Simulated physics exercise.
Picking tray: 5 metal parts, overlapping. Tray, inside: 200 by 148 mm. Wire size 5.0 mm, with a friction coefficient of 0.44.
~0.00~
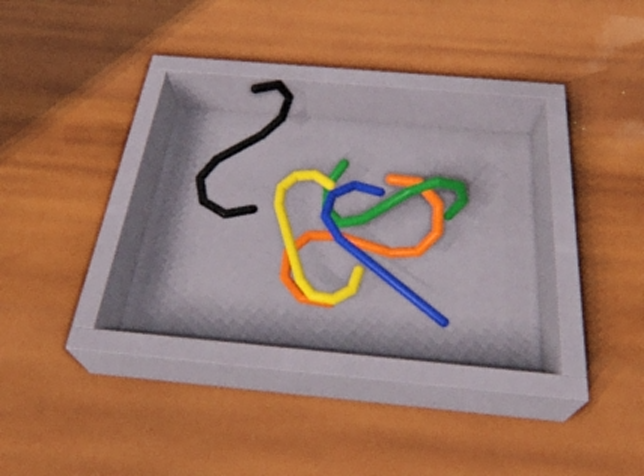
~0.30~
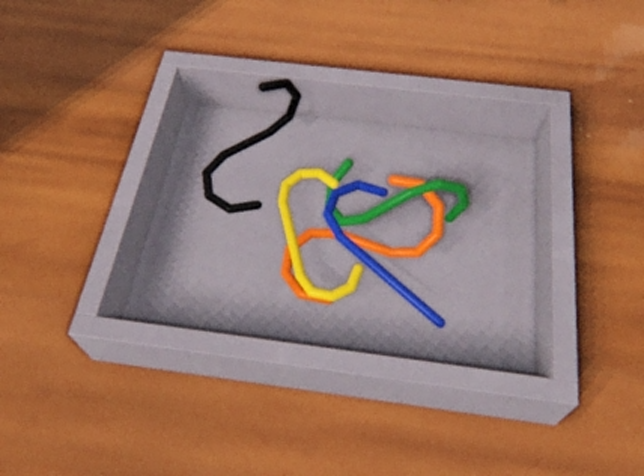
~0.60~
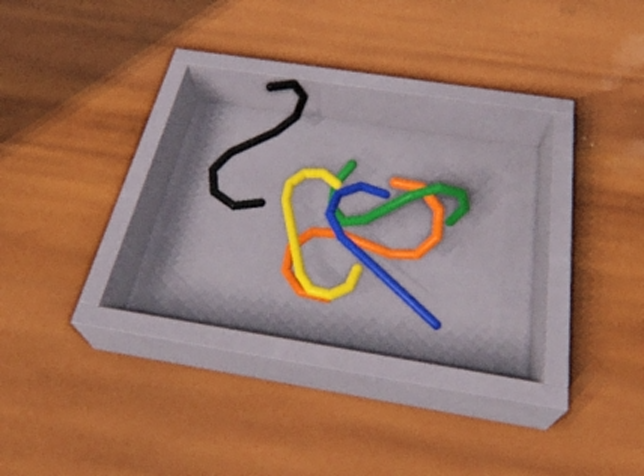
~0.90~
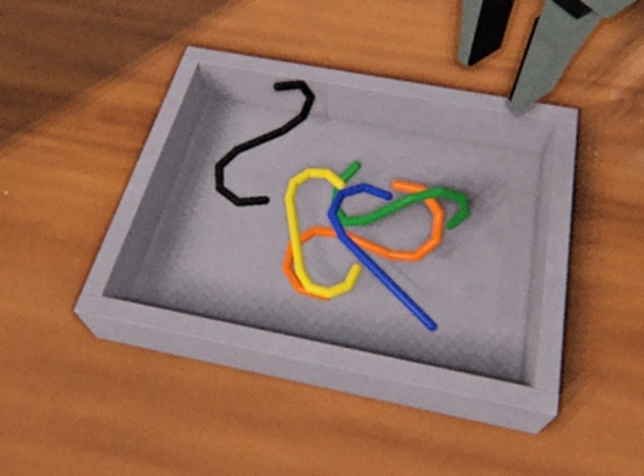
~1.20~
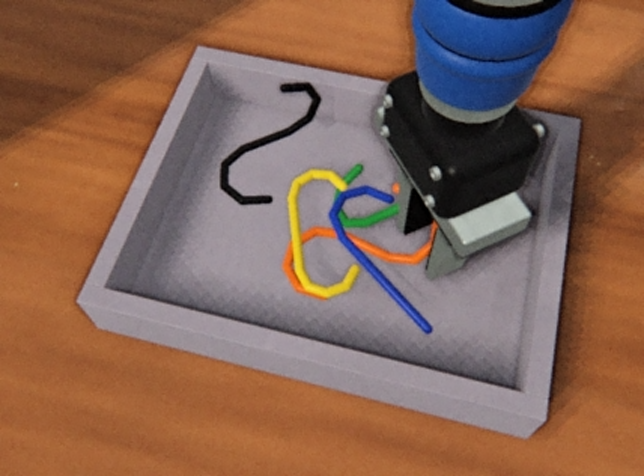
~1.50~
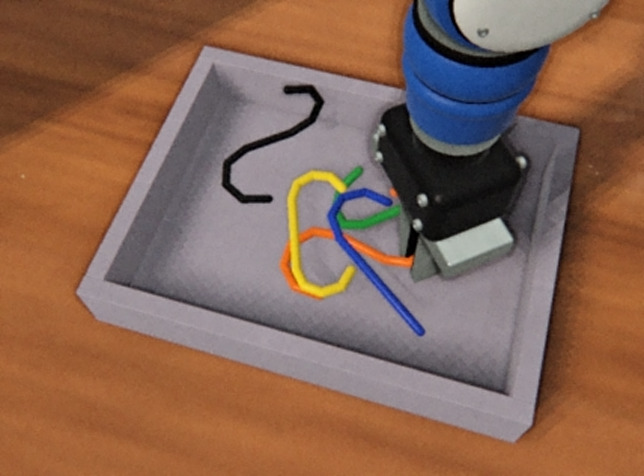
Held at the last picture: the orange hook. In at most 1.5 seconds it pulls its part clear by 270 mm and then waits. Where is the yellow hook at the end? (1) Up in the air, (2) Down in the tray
1, up in the air.
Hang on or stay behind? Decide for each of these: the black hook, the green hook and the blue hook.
Result: Black hook not raised; green hook raised; blue hook raised.
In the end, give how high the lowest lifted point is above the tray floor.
Roughly 190 mm.
After 1.95 s, lowest point more than 20 mm over the tray floor, orange hook 58 mm, yellow hook 34 mm.
After 2.33 s, lowest point more than 20 mm over the tray floor, orange hook 159 mm, yellow hook 132 mm, green hook 101 mm, blue hook 79 mm.
After 3.00 s, lowest point more than 20 mm over the tray floor, orange hook 272 mm, yellow hook 246 mm, green hook 210 mm, blue hook 191 mm.
End, hanging orange hook 272 mm, yellow hook 247 mm, green hook 210 mm, blue hook 192 mm; the other 1 are down.
